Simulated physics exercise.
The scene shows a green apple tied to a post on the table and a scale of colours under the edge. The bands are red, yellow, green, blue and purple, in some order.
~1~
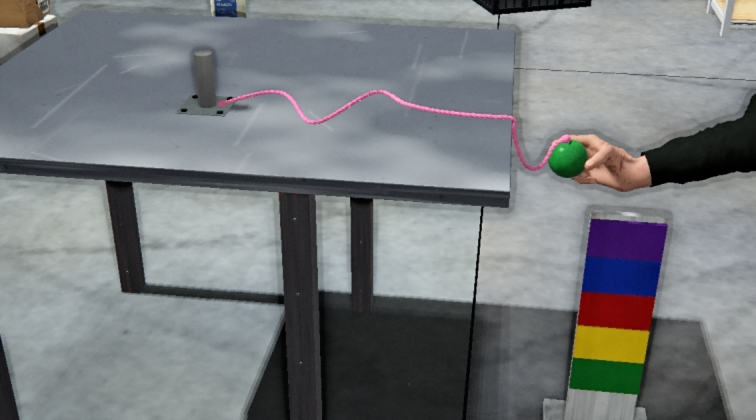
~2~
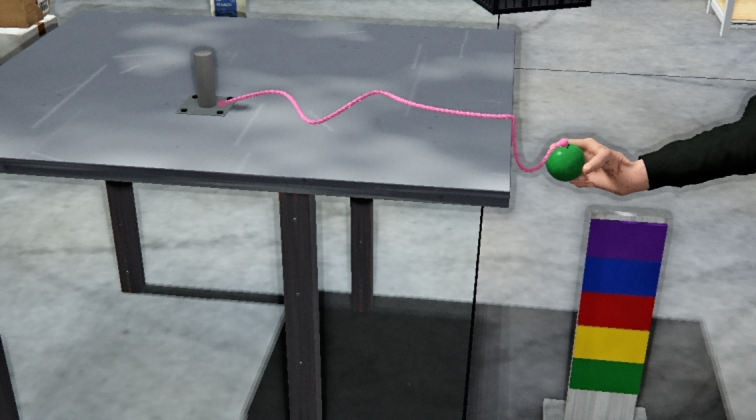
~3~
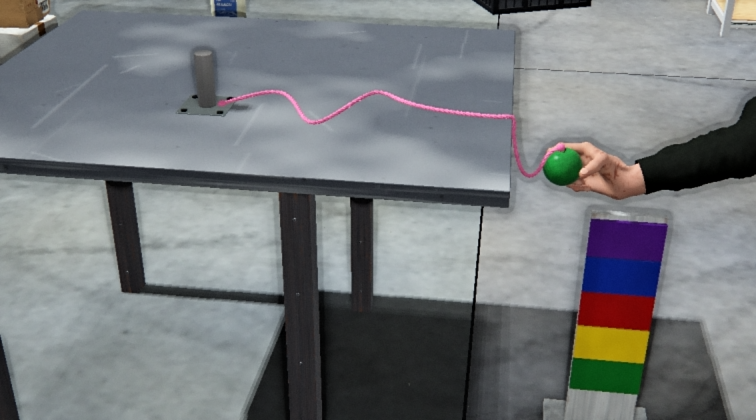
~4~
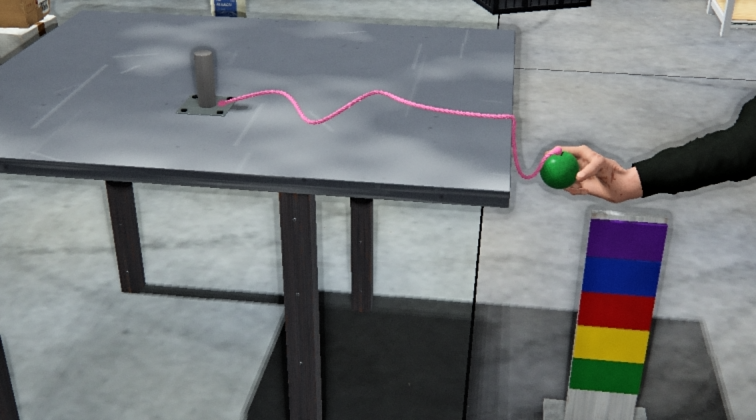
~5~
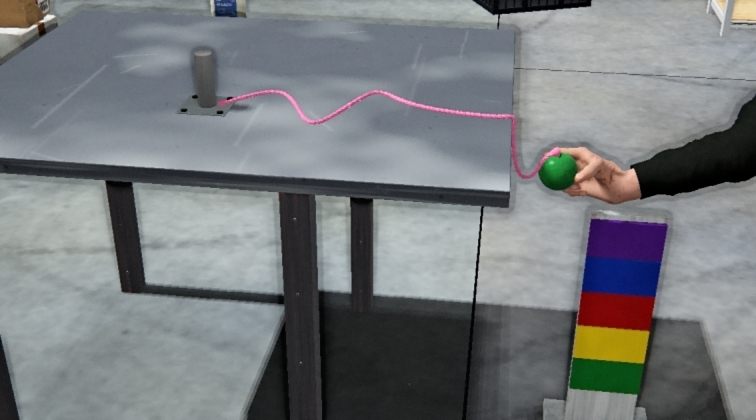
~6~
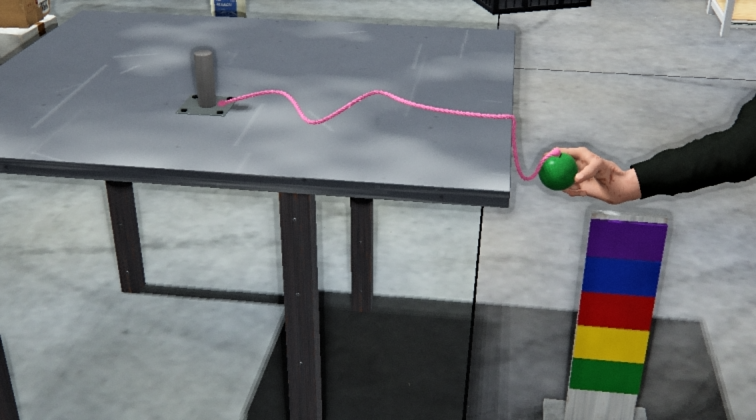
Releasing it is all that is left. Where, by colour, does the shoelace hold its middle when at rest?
By colour, at yellow.
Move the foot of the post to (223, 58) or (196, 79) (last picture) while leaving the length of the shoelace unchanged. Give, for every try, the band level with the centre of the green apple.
Going case by case, it's red and then red.
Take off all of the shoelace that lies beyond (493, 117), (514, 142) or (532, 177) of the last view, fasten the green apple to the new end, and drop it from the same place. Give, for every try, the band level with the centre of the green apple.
Results, first to last: Purple; blue; red.
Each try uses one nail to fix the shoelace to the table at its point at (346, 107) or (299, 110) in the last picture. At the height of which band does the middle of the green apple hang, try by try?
In order: Blue; red.
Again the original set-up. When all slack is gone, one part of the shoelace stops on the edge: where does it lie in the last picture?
(396, 98).
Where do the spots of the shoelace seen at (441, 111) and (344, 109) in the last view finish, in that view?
Around (510, 173); the other one around (426, 115).
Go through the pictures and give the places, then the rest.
In the first picture, green apple (568, 158); purple (627, 242); blue (621, 278); red (616, 312); yellow (611, 346); green (606, 377).
In the second picture, green apple (566, 162); shoelace through (259, 94) (304, 118) (361, 98) (428, 108) (513, 132).
In the third picture, green apple (562, 167).
In the fourth picture, green apple (560, 170); shoelace through (259, 94) (304, 118) (361, 98) (428, 108) (513, 132).
In the fifth picture, green apple (558, 171).
In the sixth picture, green apple (558, 172); shoelace through (259, 94) (304, 118) (361, 98) (428, 108) (513, 132).
A little later, apple near (473, 303); level with red.
Next, apple near (495, 338); level with yellow.
When it is over, apple near (494, 342); level with yellow. The shoelace holds its middle at yellow.
